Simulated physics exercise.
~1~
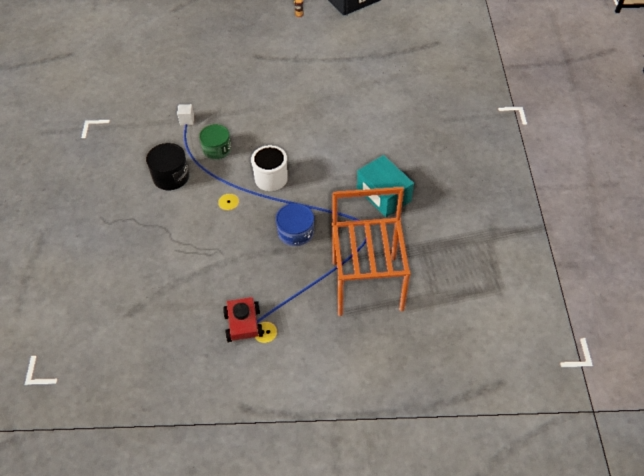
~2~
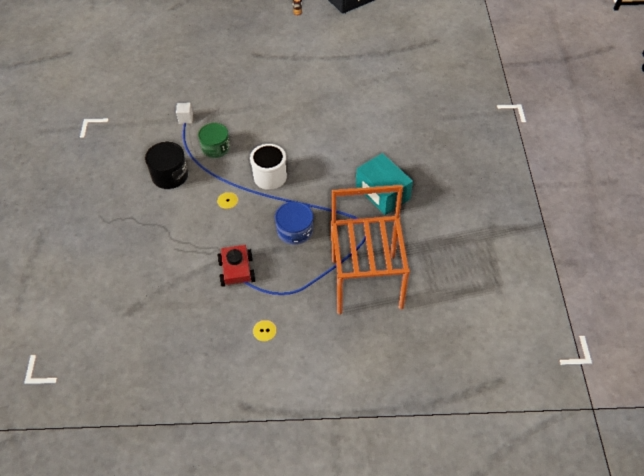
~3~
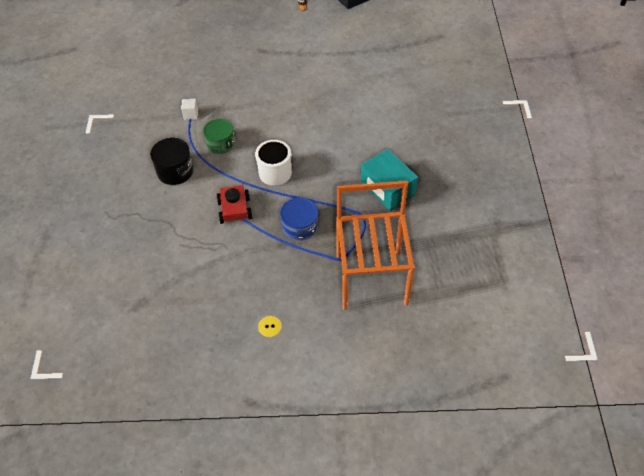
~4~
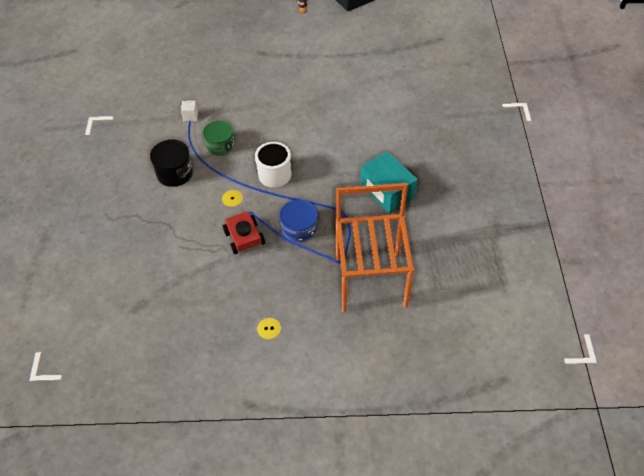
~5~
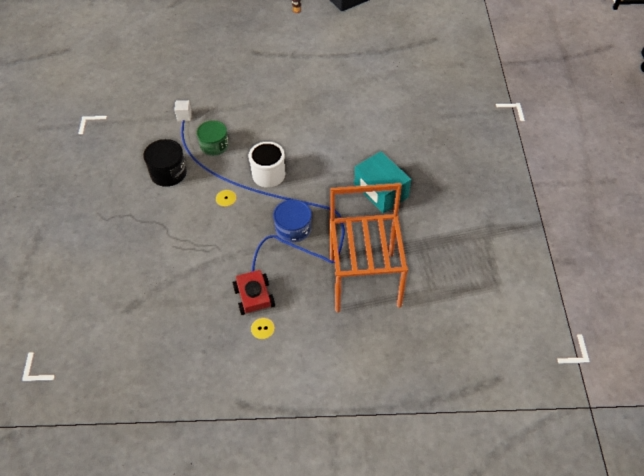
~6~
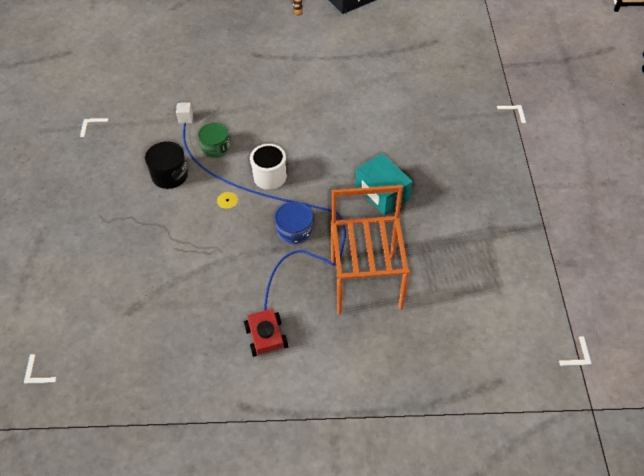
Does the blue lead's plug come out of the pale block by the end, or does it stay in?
It stays in. The blue lead is still connected at the pale block when the cart reaches the lower yellow mark.
